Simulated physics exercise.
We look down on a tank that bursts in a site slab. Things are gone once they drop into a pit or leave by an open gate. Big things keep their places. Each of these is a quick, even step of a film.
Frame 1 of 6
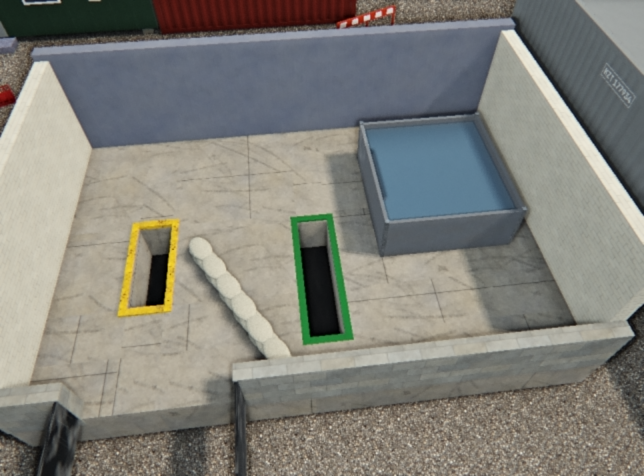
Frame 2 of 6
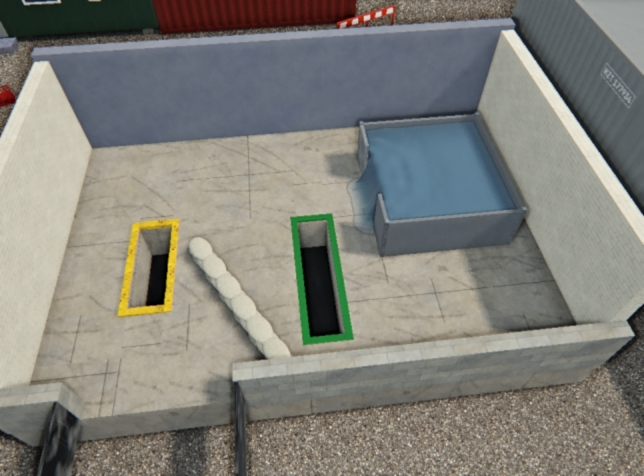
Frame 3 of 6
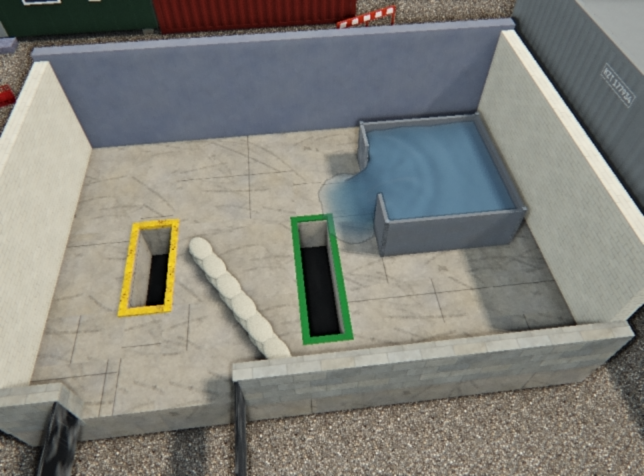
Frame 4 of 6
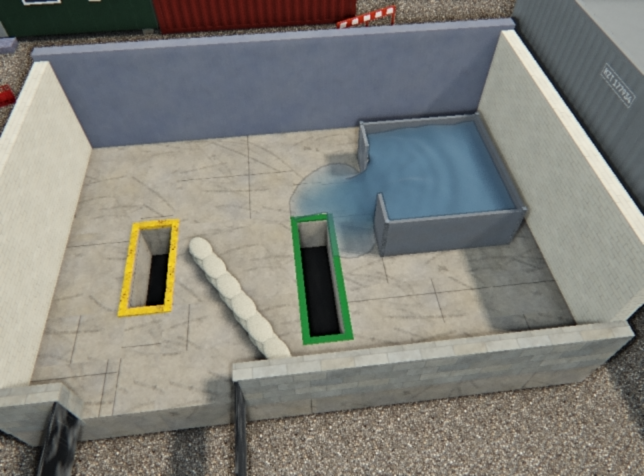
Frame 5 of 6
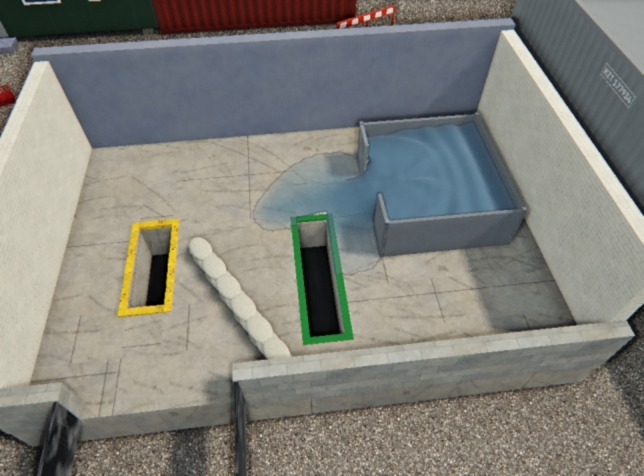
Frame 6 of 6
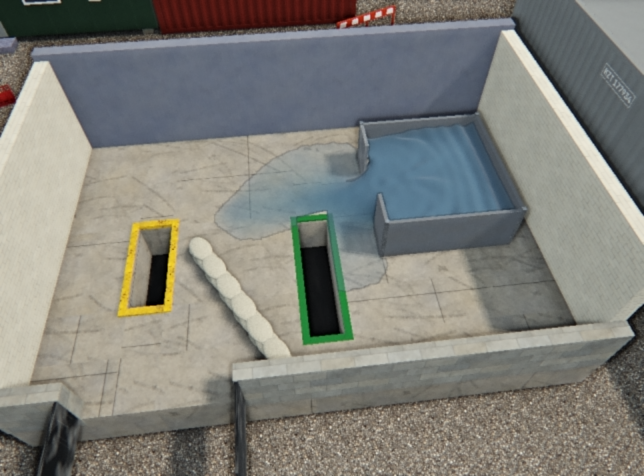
Walled concrete yard with yellow- and green-edged pits, water pouring from a grey tank's open side and spreading left across the floor.
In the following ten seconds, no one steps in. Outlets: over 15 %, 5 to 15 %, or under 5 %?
The gate gets a middling share of it - five to fifteen per cent; the yellow pit gets a middling share of it - five to fifteen per cent; the green pit gets a big share of it - past fifteen per cent.
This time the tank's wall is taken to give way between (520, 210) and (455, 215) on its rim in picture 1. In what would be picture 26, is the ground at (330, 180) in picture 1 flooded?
Verdict: No water.
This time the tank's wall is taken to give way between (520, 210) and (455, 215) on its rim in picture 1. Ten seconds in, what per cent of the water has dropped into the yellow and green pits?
Per cent: Yellow 0, green 40.
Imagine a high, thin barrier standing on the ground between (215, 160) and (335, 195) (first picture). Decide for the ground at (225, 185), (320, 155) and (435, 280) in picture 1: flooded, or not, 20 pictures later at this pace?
The first location is soaked through, the second is soaked through, and the third is not reached.
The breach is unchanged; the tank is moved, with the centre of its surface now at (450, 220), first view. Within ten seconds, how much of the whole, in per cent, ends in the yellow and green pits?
Yellow 0 %, green 85 %.
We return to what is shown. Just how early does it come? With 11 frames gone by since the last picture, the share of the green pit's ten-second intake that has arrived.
Roughly 45 percent.
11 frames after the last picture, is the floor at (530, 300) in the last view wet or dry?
Judging by the scene, that place would be left untouched.
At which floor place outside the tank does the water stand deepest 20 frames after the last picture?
Around (134, 159).
A moment on, water covers 30 % of the floor; the gate 0 %, the yellow pit 1 %, the green pit 9 %.
Next, water covers 40 % of the floor; the gate 0 %, the yellow pit 2 %, the green pit 15 %.
Then, water covers 45 % of the floor; the gate 0 %, the yellow pit 4 %, the green pit 21 %.
Later, water covers 50 % of the floor; the gate 1 %, the yellow pit 8 %, the green pit 29 %.
In the end, water covers 65 % of the floor; the gate 7 %, the yellow pit 10 %, the green pit 35 %.
